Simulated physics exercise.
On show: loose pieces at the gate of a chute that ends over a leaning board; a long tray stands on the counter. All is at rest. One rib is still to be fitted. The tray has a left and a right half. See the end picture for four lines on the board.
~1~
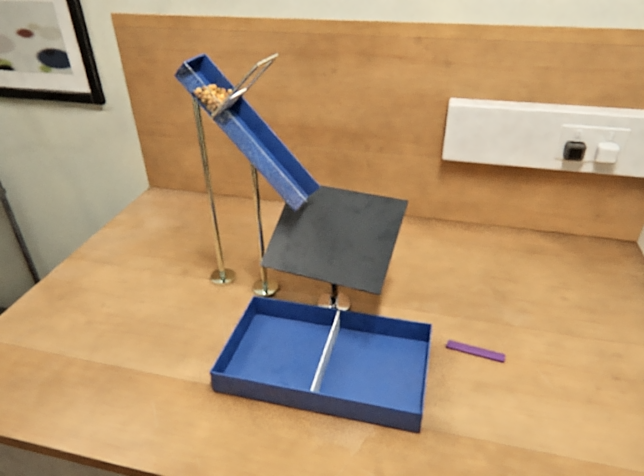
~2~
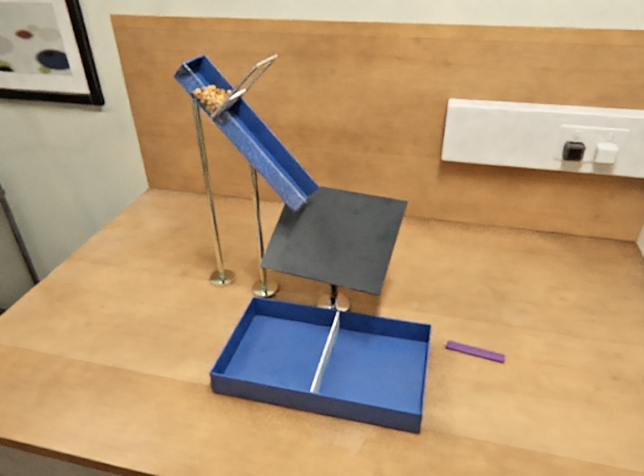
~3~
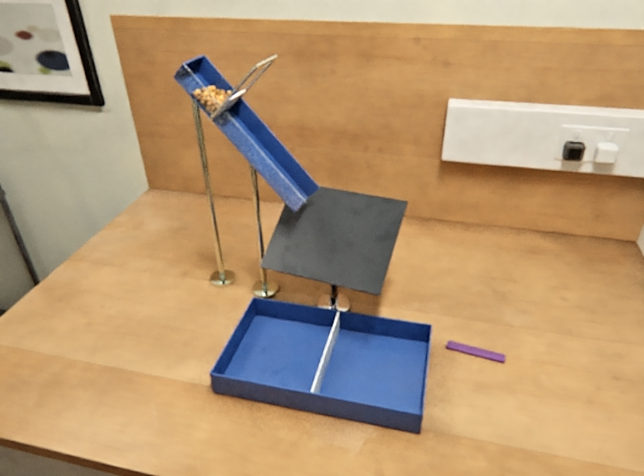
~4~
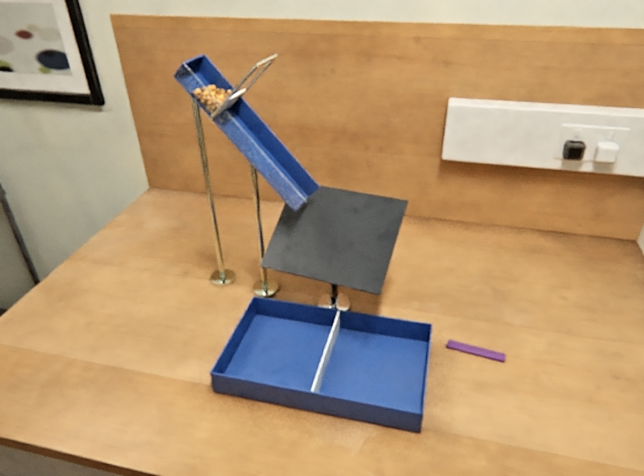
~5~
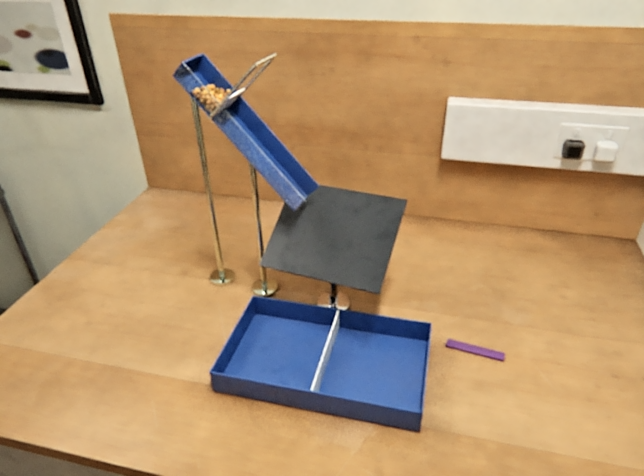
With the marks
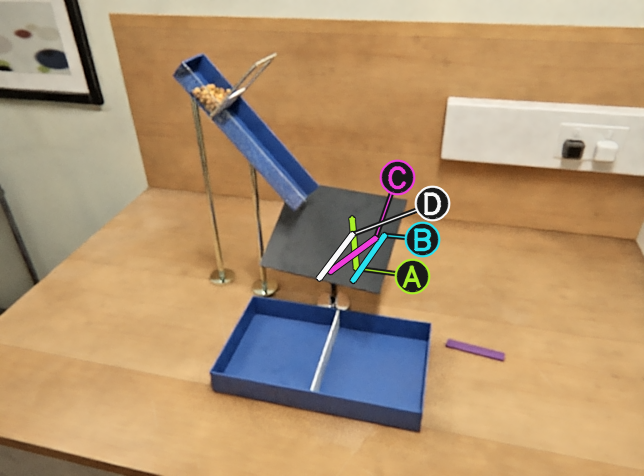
On a wooden counter, beads rest behind a blue chute's gate, and nothing moves.
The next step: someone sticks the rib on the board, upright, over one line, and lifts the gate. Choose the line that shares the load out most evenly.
The answer is line B.
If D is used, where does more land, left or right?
Left.
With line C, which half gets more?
More lands on the left.
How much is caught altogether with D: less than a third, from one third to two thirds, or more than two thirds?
Line D gives more than two thirds.
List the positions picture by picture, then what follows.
In the first picture, load behind the gate at (218, 97), round wooden beads; lip of the chute at (302, 204), sloping fairly steeply.
In the second picture, middle of the board at (333, 234), tilted fairly steeply; middle of its low edge at (317, 280); of its high edge at (349, 191).
In the third picture, front corners of the tray at (210, 373) and (422, 414); front end of its middle wall at (311, 393); gate still shut at (234, 97).
In the fourth picture, middle of the load at (218, 97); lip at (302, 204).
In the fifth picture, middle of the load at (217, 97); lip at (301, 203).
On the marked copy, line A from (352, 218) to (356, 268); line B from (384, 235) to (353, 280); line C from (375, 238) to (330, 271); line D from (352, 234) to (319, 278).
For line A, of what is caught, about a quarter in the left half, most in the right.
For line B, of what is caught, about half in the left half, about half in the right.
For line C, of what is caught, most in the left half, a small part in the right.
For line D, of what is caught, most in the left half, a small part in the right.
